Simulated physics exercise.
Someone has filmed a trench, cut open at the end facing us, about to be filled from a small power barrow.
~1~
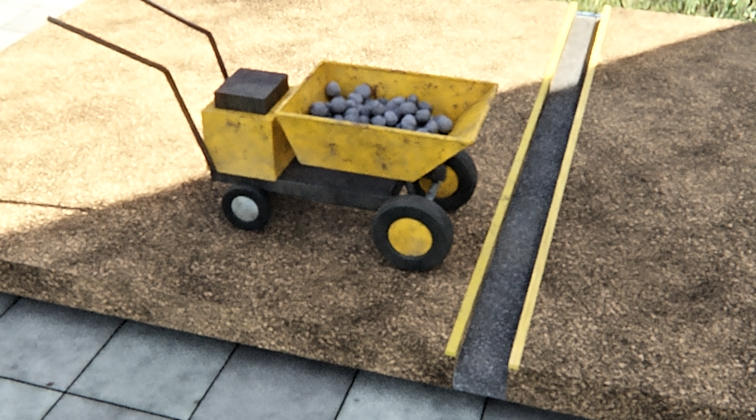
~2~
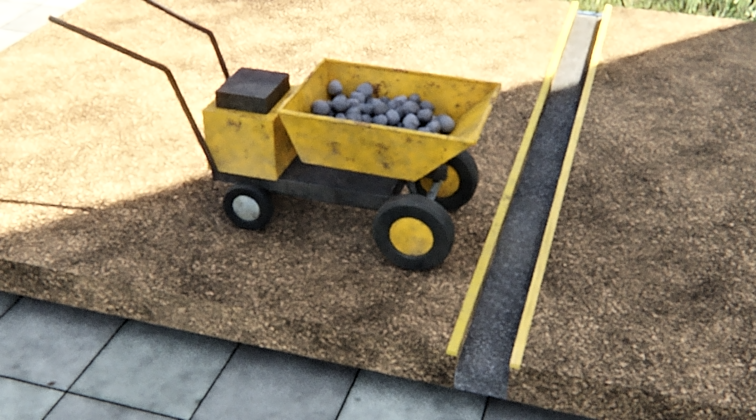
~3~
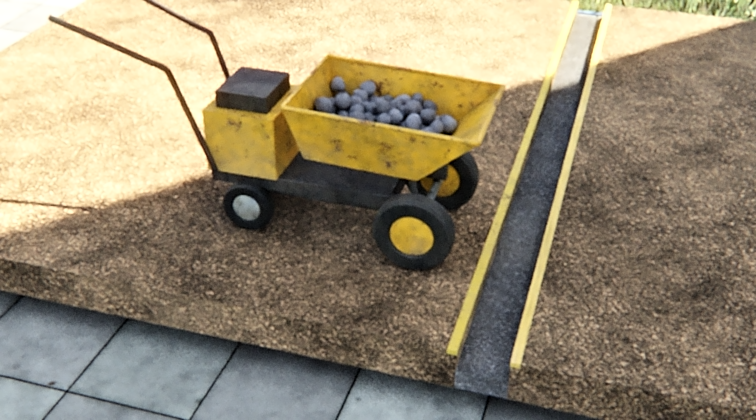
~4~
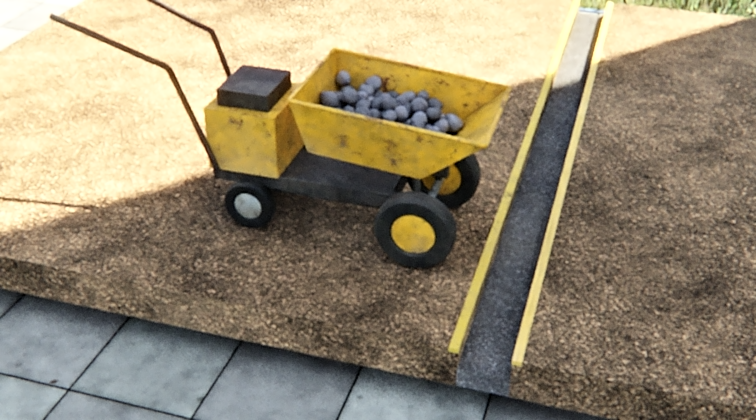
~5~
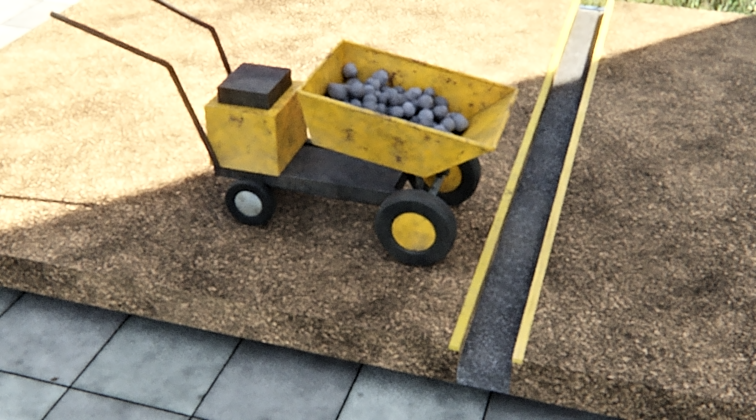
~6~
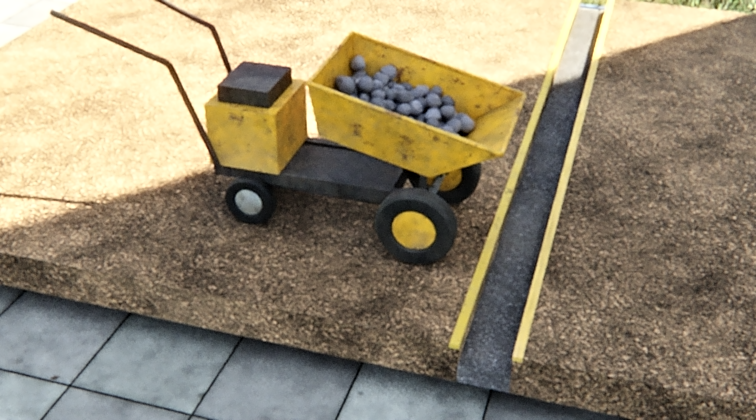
The clip opens on a small yellow power barrow, its skip level and loaded with round grey cobbles, standing beside a narrow, yellow-edged trench on brown ground. The skip begins to tilt slowly toward the trench on the right, its back end rising away from the barrow's body while the wheels stay put.
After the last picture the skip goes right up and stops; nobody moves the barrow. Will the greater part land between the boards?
The trench takes only the smaller part.
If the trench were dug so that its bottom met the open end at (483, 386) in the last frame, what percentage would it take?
Some 0 per cent.
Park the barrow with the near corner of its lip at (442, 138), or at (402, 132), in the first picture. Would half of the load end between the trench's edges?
At the first place less than half, at the second above a half.
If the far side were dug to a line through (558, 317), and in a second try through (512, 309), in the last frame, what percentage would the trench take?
In turn 30 and 0 in a hundred.
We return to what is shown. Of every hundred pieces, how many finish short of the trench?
About 0 per cent.
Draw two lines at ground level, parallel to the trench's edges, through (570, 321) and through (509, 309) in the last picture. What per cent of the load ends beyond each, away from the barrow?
Roughly 60 per cent, and 90 per cent.
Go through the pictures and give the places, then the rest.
The first frame shows lip of the skip (471, 142), level; top of the load (353, 116), round cobbles; first edge of the trench (466, 308); far edge (526, 319), the trench under half as wide as the skip, and about half as deep as wide.
The second frame shows lip of the skip (474, 142), level; top of the load (369, 111).
The third frame shows lip of the skip (478, 144), tipped barely; top of the load (358, 112).
The fourth frame shows lip of the skip (485, 146), tipped barely; top of the load (364, 107).
The fifth frame shows lip of the skip (492, 149), tipped a little; top of the load (371, 102).
The sixth frame shows lip of the skip (501, 155), tipped a little; top of the load (353, 90); first edge of the trench (470, 301); far edge (529, 312).
Just after the last frame, skip tipped steeply; every one in the skip.
A moment on, skip tipped steeply; the larger part in the skip; roughly a quarter beyond it; just a few falling.
Further on, skip tipped right over; about a tenth in the skip; the larger part beyond it.
When it is over, skip tipped right over; about a tenth in the skip; not one in or heaped over the trench; the larger part beyond it.
